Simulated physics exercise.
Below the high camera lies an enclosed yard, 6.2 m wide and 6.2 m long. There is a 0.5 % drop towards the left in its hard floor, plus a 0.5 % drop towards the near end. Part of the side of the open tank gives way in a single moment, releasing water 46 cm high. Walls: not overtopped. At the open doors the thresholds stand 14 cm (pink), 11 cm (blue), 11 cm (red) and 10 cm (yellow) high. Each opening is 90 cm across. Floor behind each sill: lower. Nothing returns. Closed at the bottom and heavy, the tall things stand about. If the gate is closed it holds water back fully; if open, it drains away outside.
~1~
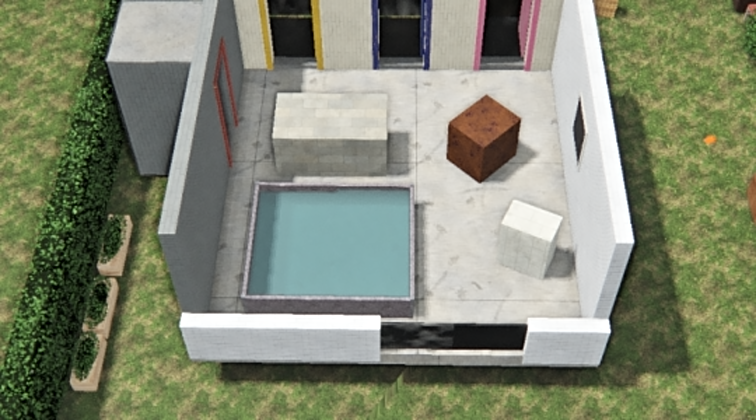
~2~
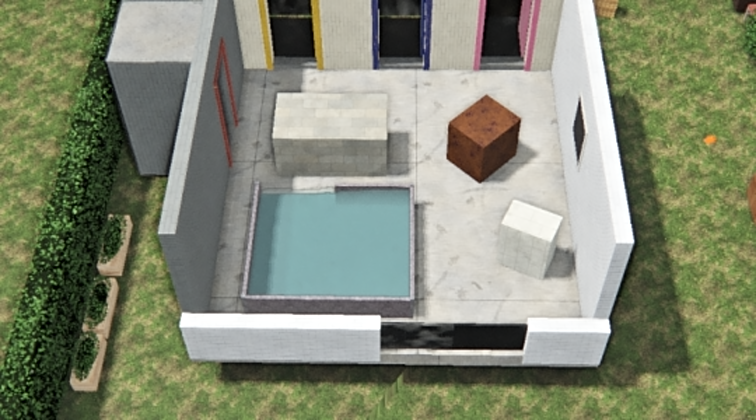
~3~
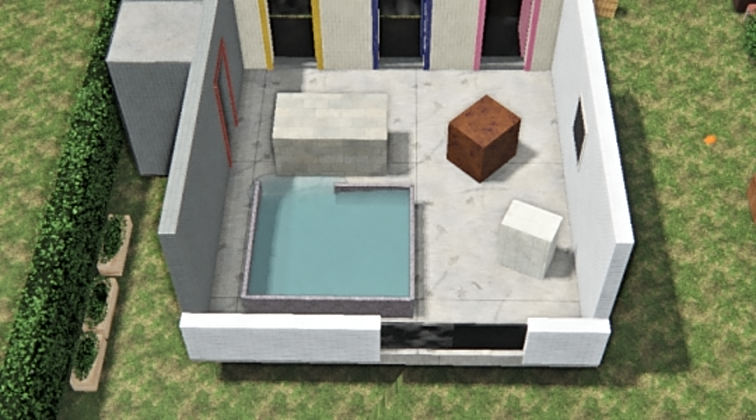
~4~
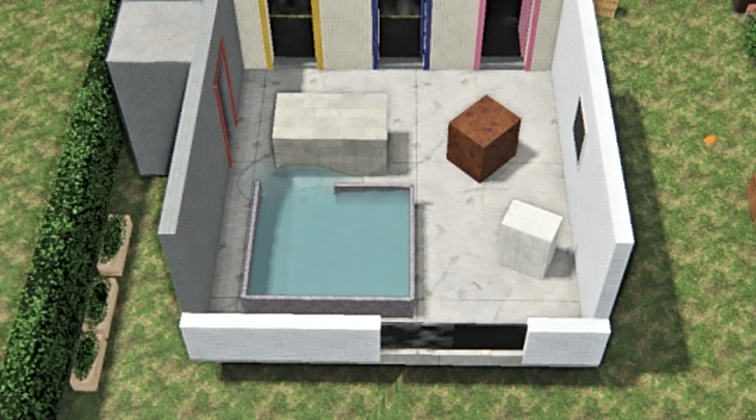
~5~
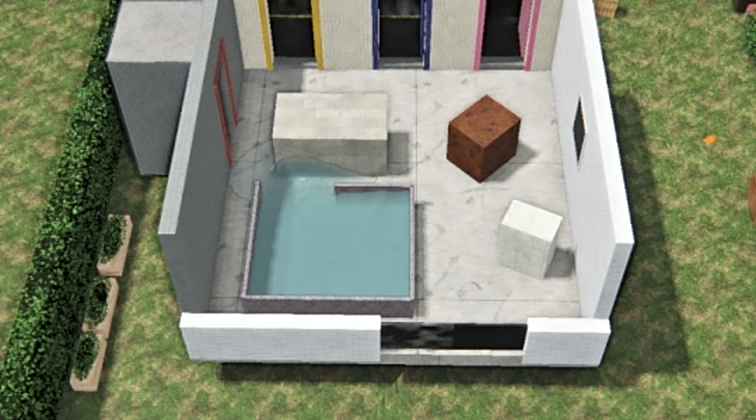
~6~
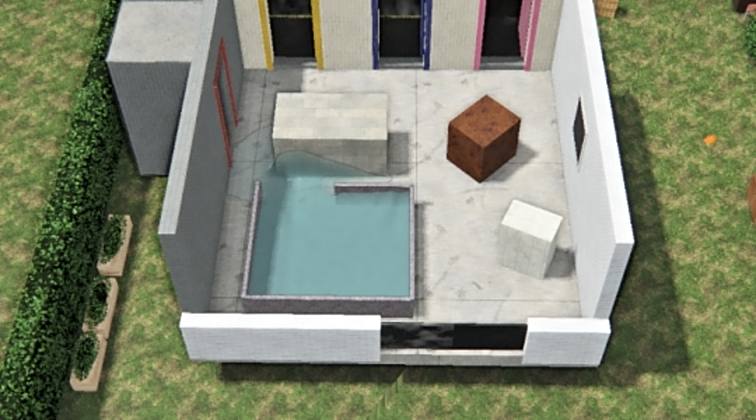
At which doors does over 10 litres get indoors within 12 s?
As I see it, at the pink door I expect the water to hold within the limit, at the blue door I expect the water to hold within the limit, at the red door I expect the water to rise above the limit, at the yellow door I expect the water to rise above the limit.
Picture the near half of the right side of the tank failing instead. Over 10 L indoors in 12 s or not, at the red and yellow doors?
Well, against that limit, at red it's within bounds, and at yellow it's within bounds.
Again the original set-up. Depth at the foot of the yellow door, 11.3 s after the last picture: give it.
I'd put it at around 7.0 cm deep.
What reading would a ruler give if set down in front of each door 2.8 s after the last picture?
You'd get pink at 0 cm, blue at 2 cm, red at 14 cm, and yellow at 17 cm.
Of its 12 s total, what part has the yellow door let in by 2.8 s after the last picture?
About 40%.
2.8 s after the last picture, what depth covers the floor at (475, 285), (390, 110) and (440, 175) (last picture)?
0, 0, 6 cm.
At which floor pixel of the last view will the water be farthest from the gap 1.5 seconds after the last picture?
That would be close to (525, 186).
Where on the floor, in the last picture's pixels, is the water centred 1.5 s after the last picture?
Near (322, 228).
Then, 0.7 s after the last picture water covers 15 % of the floor and is deepest (39 cm) near (297, 185); pink door not reached, blue door not reached, red door 17 cm at the sill, 2 L in, yellow door not reached.
Then, 1.5 s after the last picture water covers 30 % of the floor and is deepest (38 cm) near (307, 185); pink door not reached, blue door not reached, red door 19 cm at the sill, 19 L in, yellow door 6 cm at the sill, 0 L in.
Then, 2.8 s after the last picture water covers 50 % of the floor and is deepest (25 cm) near (296, 200); pink door not reached, blue door 2 cm at the sill, 0 L in, red door 14 cm at the sill, 43 L in, yellow door 17 cm at the sill, 24 L in.
Then, 6.3 s after the last picture water covers 95 % of the floor and is deepest (18 cm) near (297, 185); pink door 4 cm at the sill, 0 L in, blue door 3 cm at the sill, 0 L in, red door 10 cm at the sill, 53 L in, yellow door 11 cm at the sill, 58 L in.
Then, 11.3 s after the last picture water covers 100 % of the floor and is deepest (12 cm) near (509, 234); pink door 8 cm at the sill, 0 L in, blue door 7 cm at the sill, 0 L in, red door 7 cm at the sill, 54 L in, yellow door 7 cm at the sill, 62 L in.
